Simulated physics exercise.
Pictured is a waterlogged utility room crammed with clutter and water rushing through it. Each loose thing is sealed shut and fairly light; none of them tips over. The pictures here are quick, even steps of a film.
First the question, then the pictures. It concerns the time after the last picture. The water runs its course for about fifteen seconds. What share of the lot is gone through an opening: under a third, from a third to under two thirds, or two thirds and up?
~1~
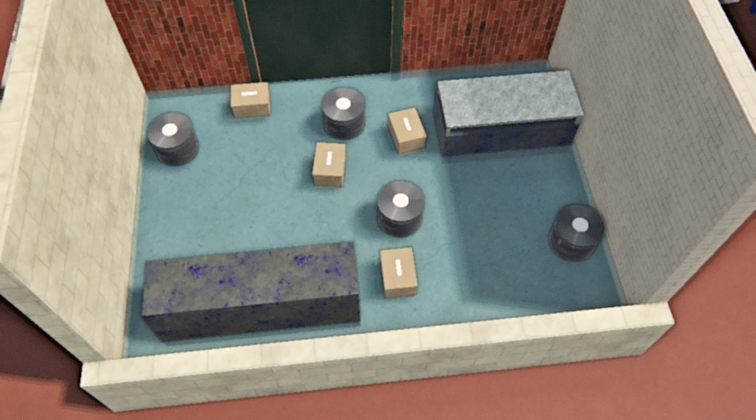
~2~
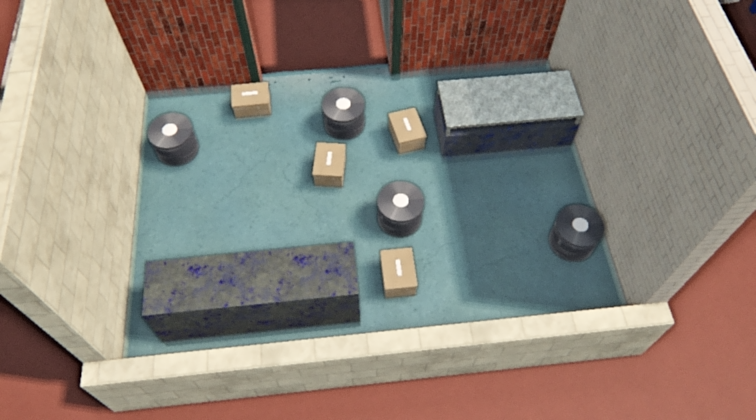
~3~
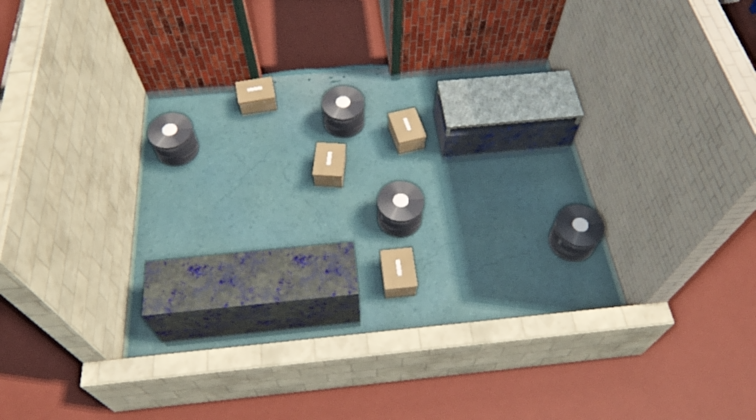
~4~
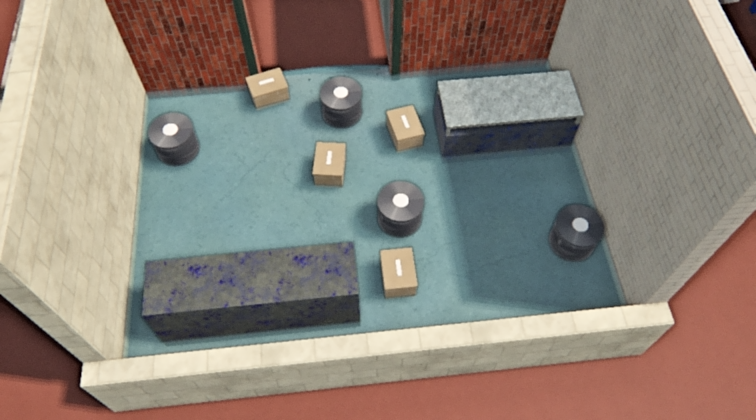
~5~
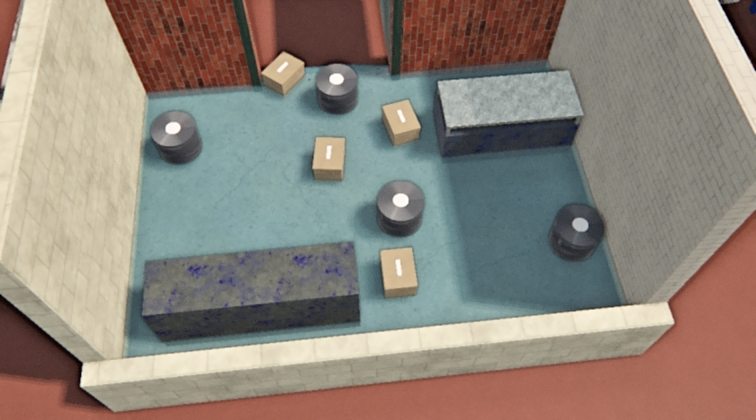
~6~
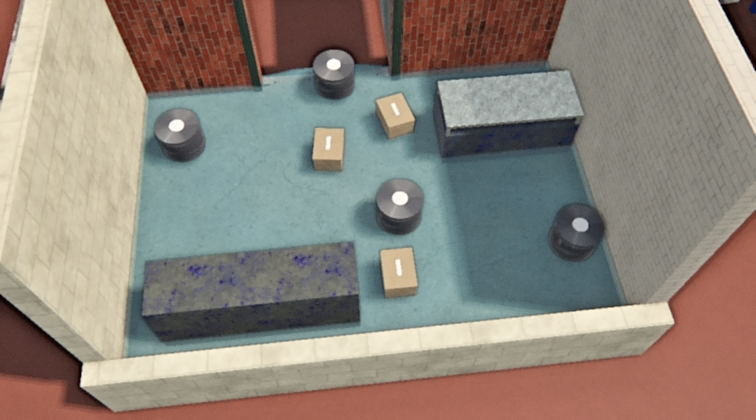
My prediction is the high band.
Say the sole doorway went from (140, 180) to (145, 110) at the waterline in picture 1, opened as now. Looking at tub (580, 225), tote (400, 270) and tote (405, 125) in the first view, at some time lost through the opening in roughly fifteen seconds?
Remains, remains, remains.
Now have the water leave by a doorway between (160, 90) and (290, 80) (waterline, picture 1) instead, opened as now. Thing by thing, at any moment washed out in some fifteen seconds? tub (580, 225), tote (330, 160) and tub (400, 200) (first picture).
In the order given: Retained, flushed out, flushed out.
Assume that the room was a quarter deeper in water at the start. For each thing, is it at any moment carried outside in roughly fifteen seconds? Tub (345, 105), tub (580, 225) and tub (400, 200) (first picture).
Object by object: Carried off; trapped; carried off.
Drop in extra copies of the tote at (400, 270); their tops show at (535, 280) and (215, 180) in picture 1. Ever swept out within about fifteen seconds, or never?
First retained, then lost.
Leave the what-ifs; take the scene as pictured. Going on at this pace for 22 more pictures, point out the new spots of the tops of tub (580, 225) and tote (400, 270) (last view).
Roughly at (553, 209) and (306, 150).
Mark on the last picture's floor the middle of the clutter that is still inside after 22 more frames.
The average lands at about (423, 197).
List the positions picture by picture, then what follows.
The first picture shows a tub at (343, 104) floats; a tote at (407, 125), afloat; 0 of 8 have shifted.
The second picture shows a tub at (343, 104) floats; a tote at (407, 125), afloat; 0 of 8 have shifted.
The third picture shows a tub at (343, 102), afloat, close to its start; a tote at (407, 125) floats; 1 of 8 have shifted.
The fourth picture shows a tub at (341, 93), afloat, close to its start; a tote at (405, 122), afloat, close to its start; 3 of 8 have shifted.
The fifth picture shows a tub at (337, 80) floats, a stride from its start; a tote at (401, 117) floats, close to its start; 4 of 8 have shifted.
The sixth picture shows a tub at (334, 65) floats, a stride from its start; a tote at (395, 110), afloat, close to its start; 5 of 8 have shifted.
A moment on, 2 of 8 are out; 6 afloat.
Next, 4 of 8 are out; 4 afloat.
Later, 6 of 8 are out; 2 afloat.
In the end, 7 of 8 are out; 1 afloat.
